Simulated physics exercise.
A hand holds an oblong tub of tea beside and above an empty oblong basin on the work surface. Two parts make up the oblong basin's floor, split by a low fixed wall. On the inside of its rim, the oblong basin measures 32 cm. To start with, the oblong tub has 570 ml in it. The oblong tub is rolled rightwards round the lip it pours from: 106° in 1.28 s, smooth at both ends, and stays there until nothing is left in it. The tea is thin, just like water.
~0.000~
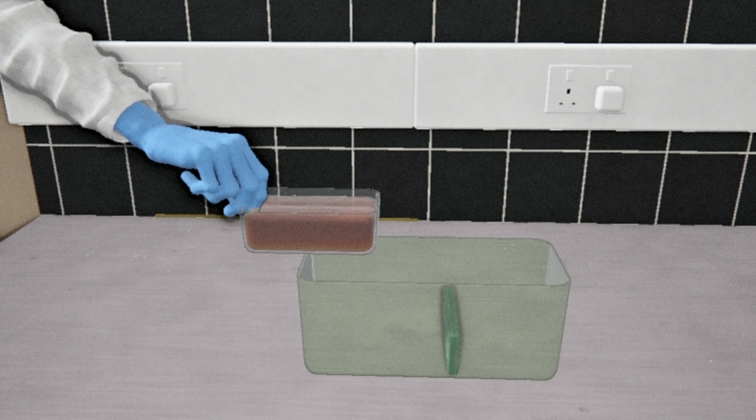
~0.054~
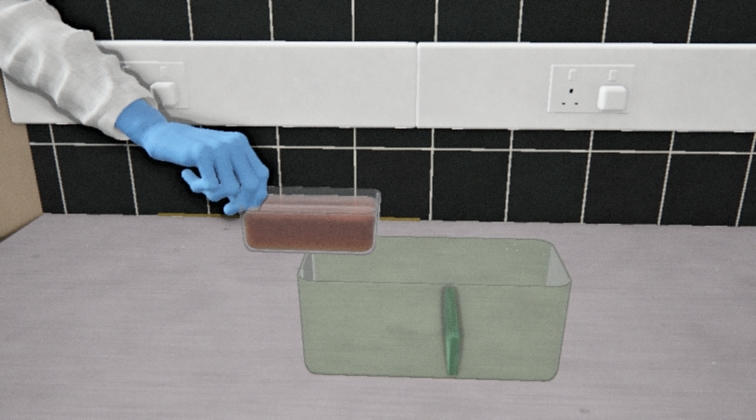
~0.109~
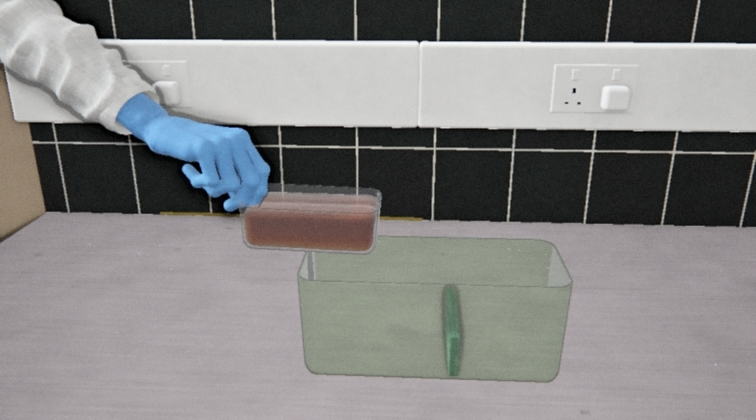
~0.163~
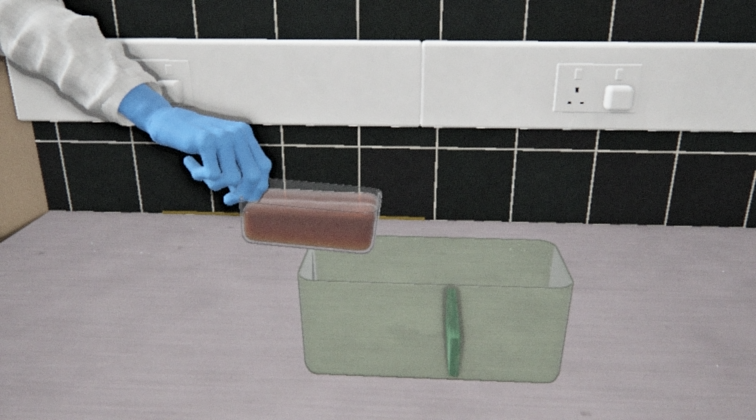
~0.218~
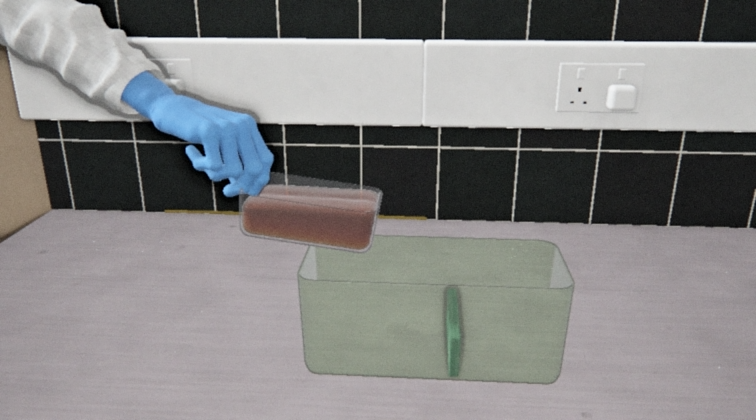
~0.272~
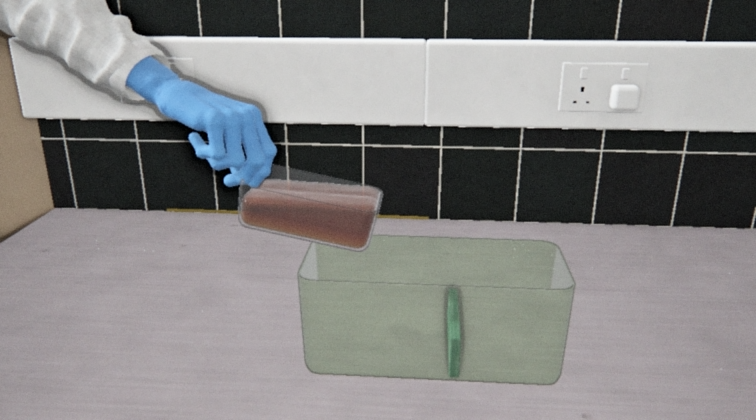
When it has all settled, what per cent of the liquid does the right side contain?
The right side contains about 57 per cent.
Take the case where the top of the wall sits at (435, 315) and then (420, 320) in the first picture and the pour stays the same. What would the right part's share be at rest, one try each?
One try each: Around 70 percent and then around 85 percent.
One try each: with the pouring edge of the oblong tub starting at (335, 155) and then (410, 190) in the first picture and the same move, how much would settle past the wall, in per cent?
Respectively about 10 and 85 percent.
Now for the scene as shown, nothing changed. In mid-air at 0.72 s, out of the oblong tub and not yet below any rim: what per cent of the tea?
Near 40 per cent at that moment.
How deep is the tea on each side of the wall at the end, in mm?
Roughly 10 mm on the left side and 22 mm on the right side.
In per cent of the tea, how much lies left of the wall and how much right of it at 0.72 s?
About 24 left, about 8 right.
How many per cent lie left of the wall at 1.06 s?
The fraction is near 32 percent.
After 0.72 s the tilt is 64° and 27 per cent is still to pour, 23 is left of the wall and 8 right of it.
After 1.06 s the tilt is 98° and 4 per cent is still to pour, 32 is left of the wall and 56 right of it.
After 1.40 s the tilt is 106° and 0 per cent is still to pour, 40 is left of the wall and 56 right of it.
After 1.78 s the tilt is 106° and 0 per cent is still to pour, 40 is left of the wall and 57 right of it.
In the end 40 per cent lies left of the wall, 57 right of it and 3 outside.
